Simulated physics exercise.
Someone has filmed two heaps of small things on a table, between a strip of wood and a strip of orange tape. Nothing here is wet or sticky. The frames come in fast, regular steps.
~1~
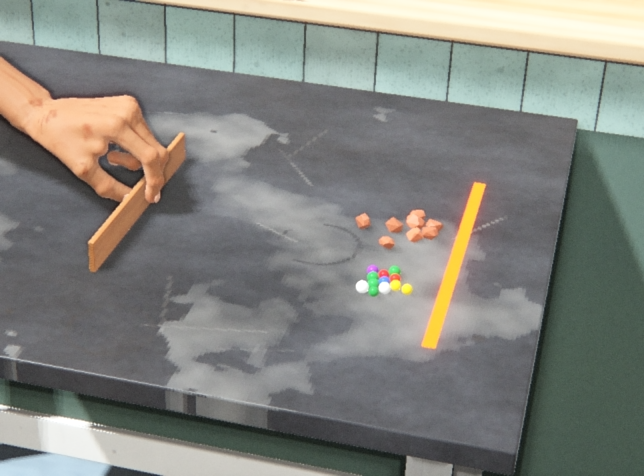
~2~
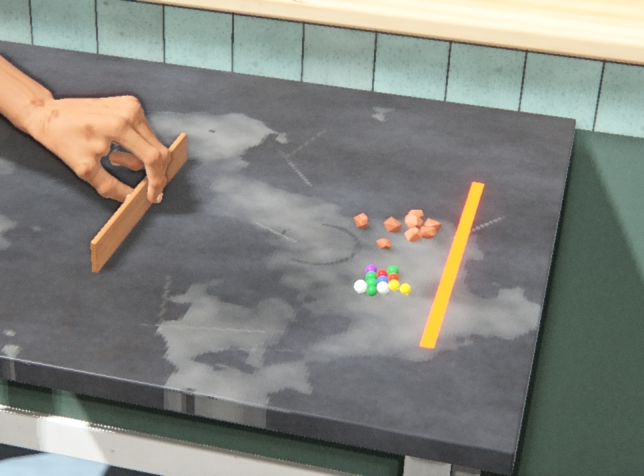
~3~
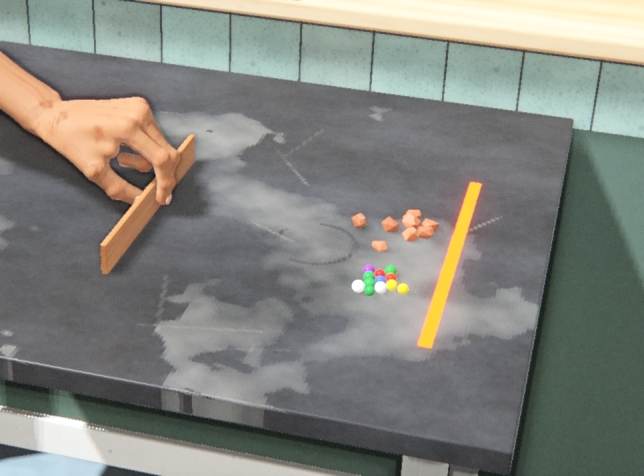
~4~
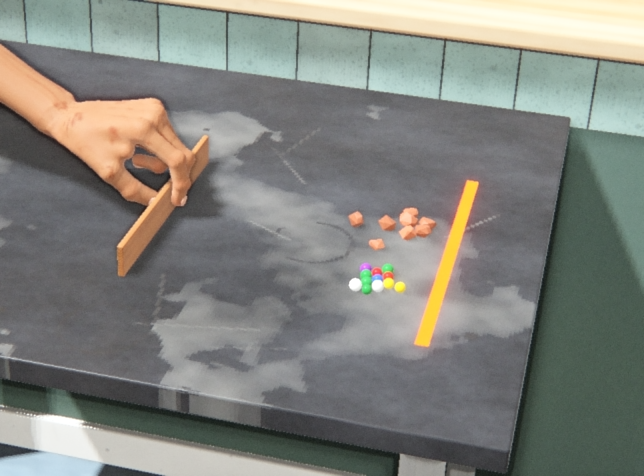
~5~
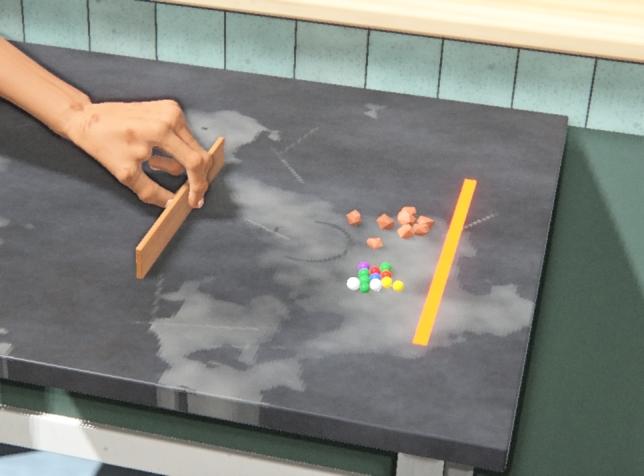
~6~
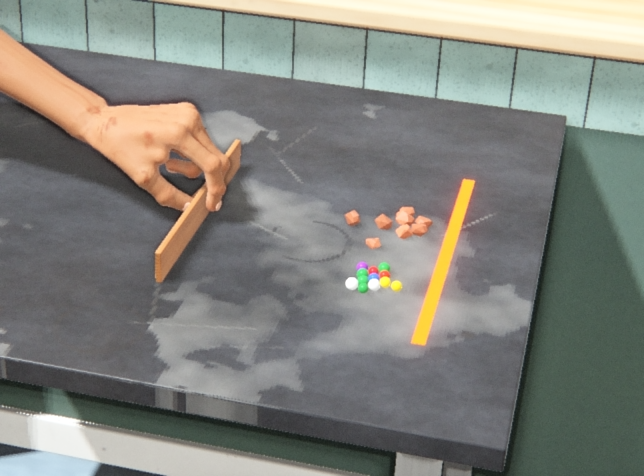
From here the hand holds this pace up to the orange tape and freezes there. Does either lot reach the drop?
In the end the front lot loses pieces over the edge, and the back lot stays on top.
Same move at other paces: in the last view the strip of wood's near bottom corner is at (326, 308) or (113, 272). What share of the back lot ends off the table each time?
Near 100 % and 0 %.
Then, 0.39 s after the last picture, strip of wood still moving, near (332, 212); front lot all on the table, its front near (397, 286); back lot all on the table, its front near (424, 222).
Then, 0.80 s after the last picture, strip of wood stopped at the orange tape; front lot all on the table, its front near (485, 289); back lot all on the table, its front near (493, 240).
Then, 1.08 s after the last picture, strip of wood stopped at the orange tape; front lot most over the edge; back lot all on the table, its front near (497, 231).
At rest, strip of wood stopped at the orange tape; front lot all over the edge; back lot all on the table, its front near (497, 231).
